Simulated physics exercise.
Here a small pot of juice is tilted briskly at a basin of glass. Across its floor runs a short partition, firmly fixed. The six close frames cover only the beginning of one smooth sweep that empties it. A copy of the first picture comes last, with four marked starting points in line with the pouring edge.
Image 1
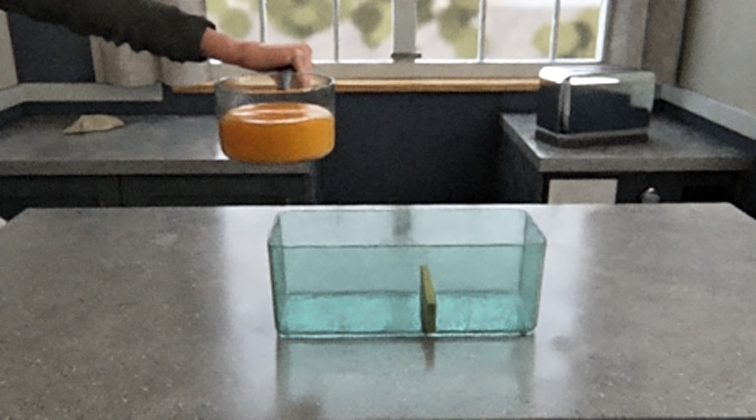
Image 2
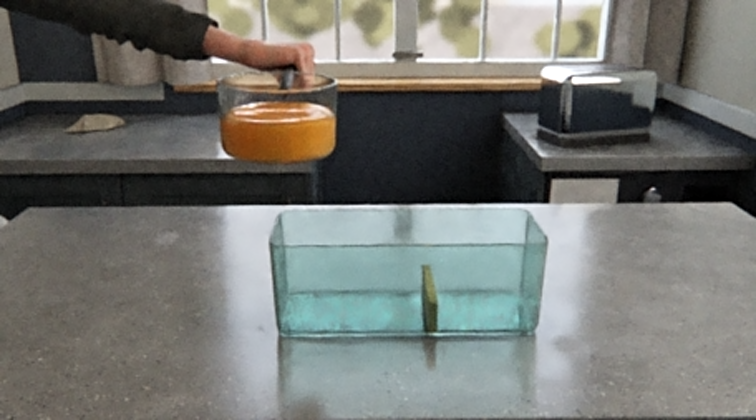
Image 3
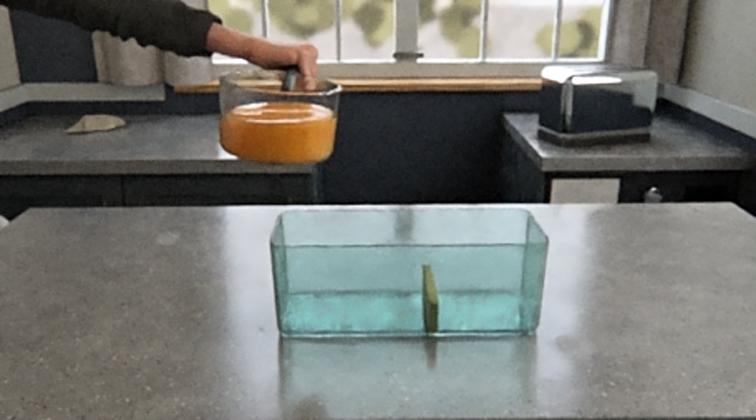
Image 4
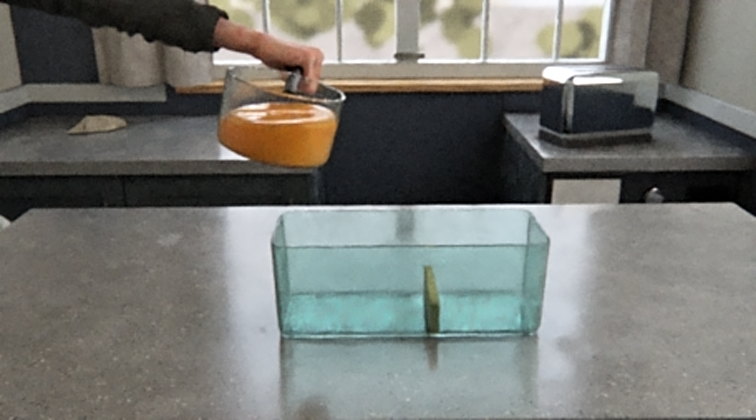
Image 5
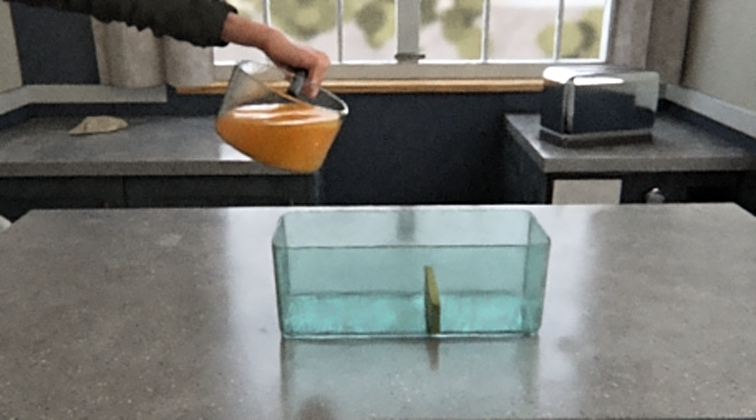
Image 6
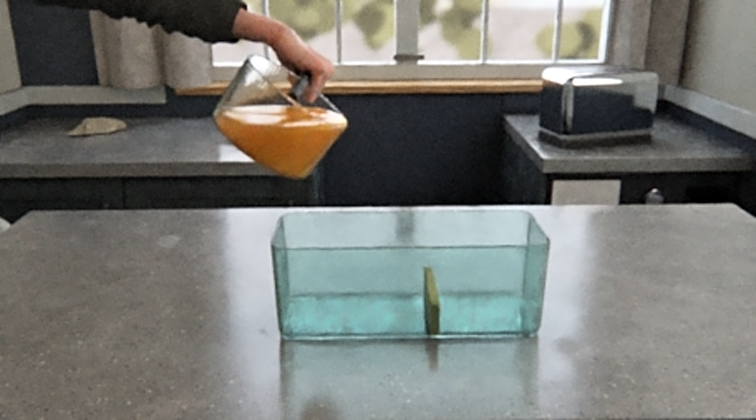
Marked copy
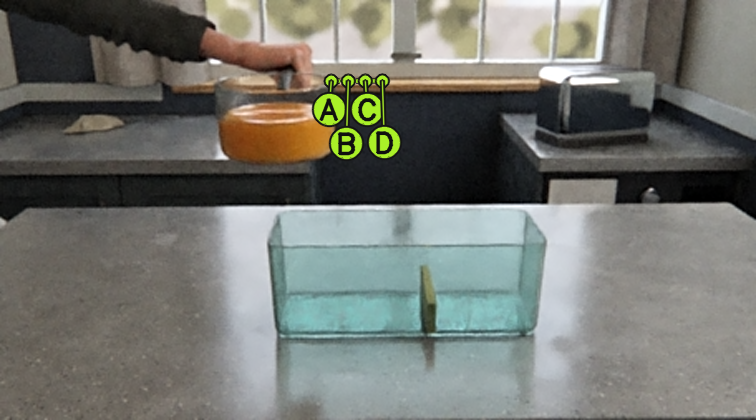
The clip shows a hand holding a small clear pot of orange juice above a glass basin with a short partition across its floor; the pot starts upright, then the hand tilts it steadily toward the right.
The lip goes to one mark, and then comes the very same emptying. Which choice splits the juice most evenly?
Best: D.
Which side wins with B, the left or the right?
The left one.
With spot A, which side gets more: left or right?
The left side.
In lime, A at (331, 81); B at (348, 81); C at (365, 81); D at (382, 80).
Choosing A, about 94 % ends left of the wall and 6 % right of it.
Choosing B, about 95 % ends left of the wall and 4 % right of it.
Choosing C, about 77 % ends left of the wall and 22 % right of it.
Choosing D, about 53 % ends left of the wall and 47 % right of it.
